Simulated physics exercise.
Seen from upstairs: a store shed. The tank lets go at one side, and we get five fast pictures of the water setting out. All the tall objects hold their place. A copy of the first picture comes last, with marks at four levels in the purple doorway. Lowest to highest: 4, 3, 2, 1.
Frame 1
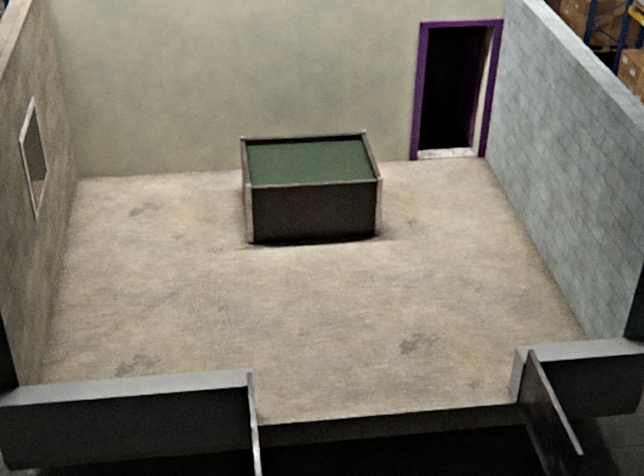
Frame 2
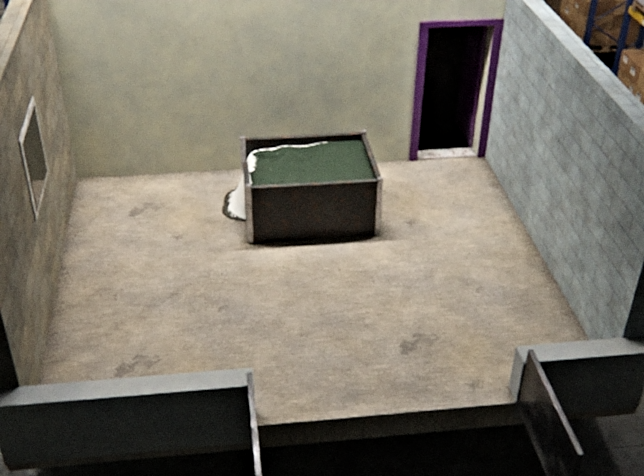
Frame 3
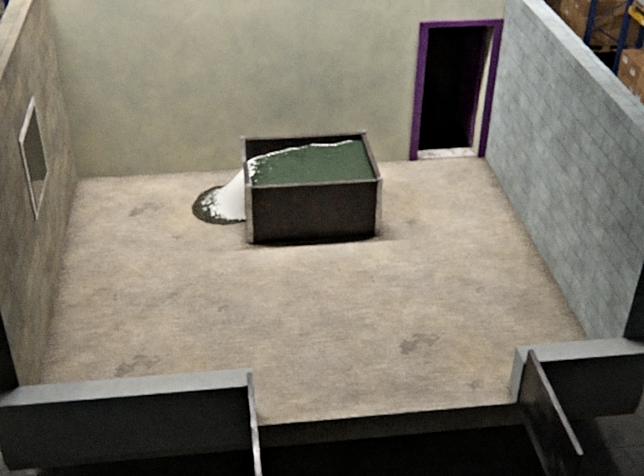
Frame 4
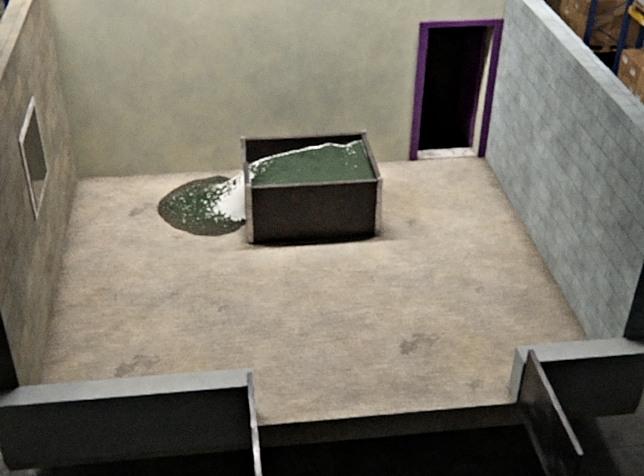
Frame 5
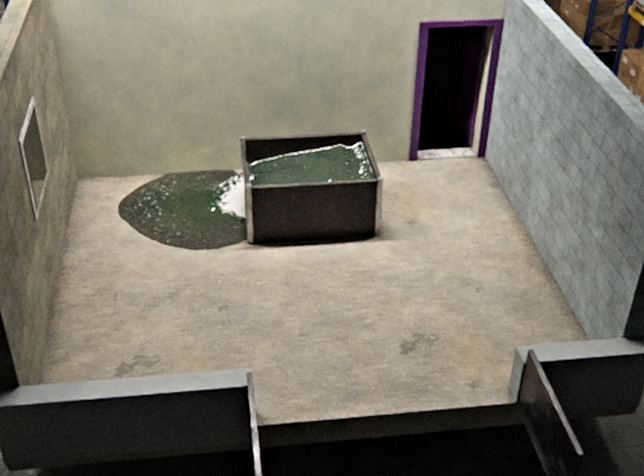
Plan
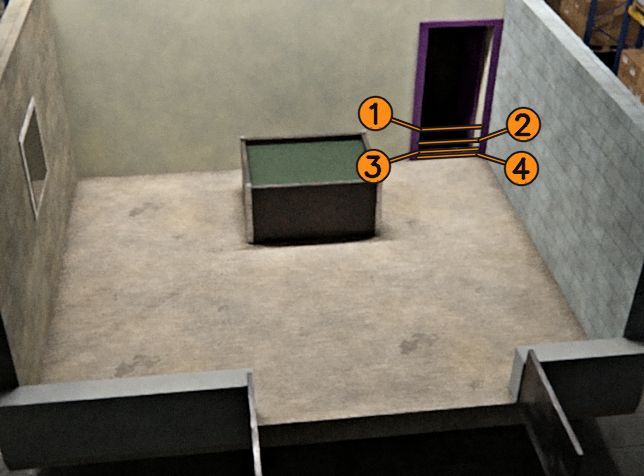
Green water pouring from the left side of a dark tank, foaming white and spreading leftward across a walled shed's bare floor.
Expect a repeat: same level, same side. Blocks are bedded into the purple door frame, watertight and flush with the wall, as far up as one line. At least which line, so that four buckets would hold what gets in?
Height 4 just does it.
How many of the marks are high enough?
All of the four.
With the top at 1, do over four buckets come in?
No, not at all.
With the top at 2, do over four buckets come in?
No, not at all.
On the marked copy, 1 at (450, 128); 2 at (449, 141); 3 at (448, 150); 4 at (447, 155); from the bottom up 4, 3, 2, 1.
If 1 is chosen, nothing gets over.
If 2 is chosen, nothing gets over.
If 3 is chosen, nothing gets over.
If 4 is chosen, a splash gets over, under a bucket.
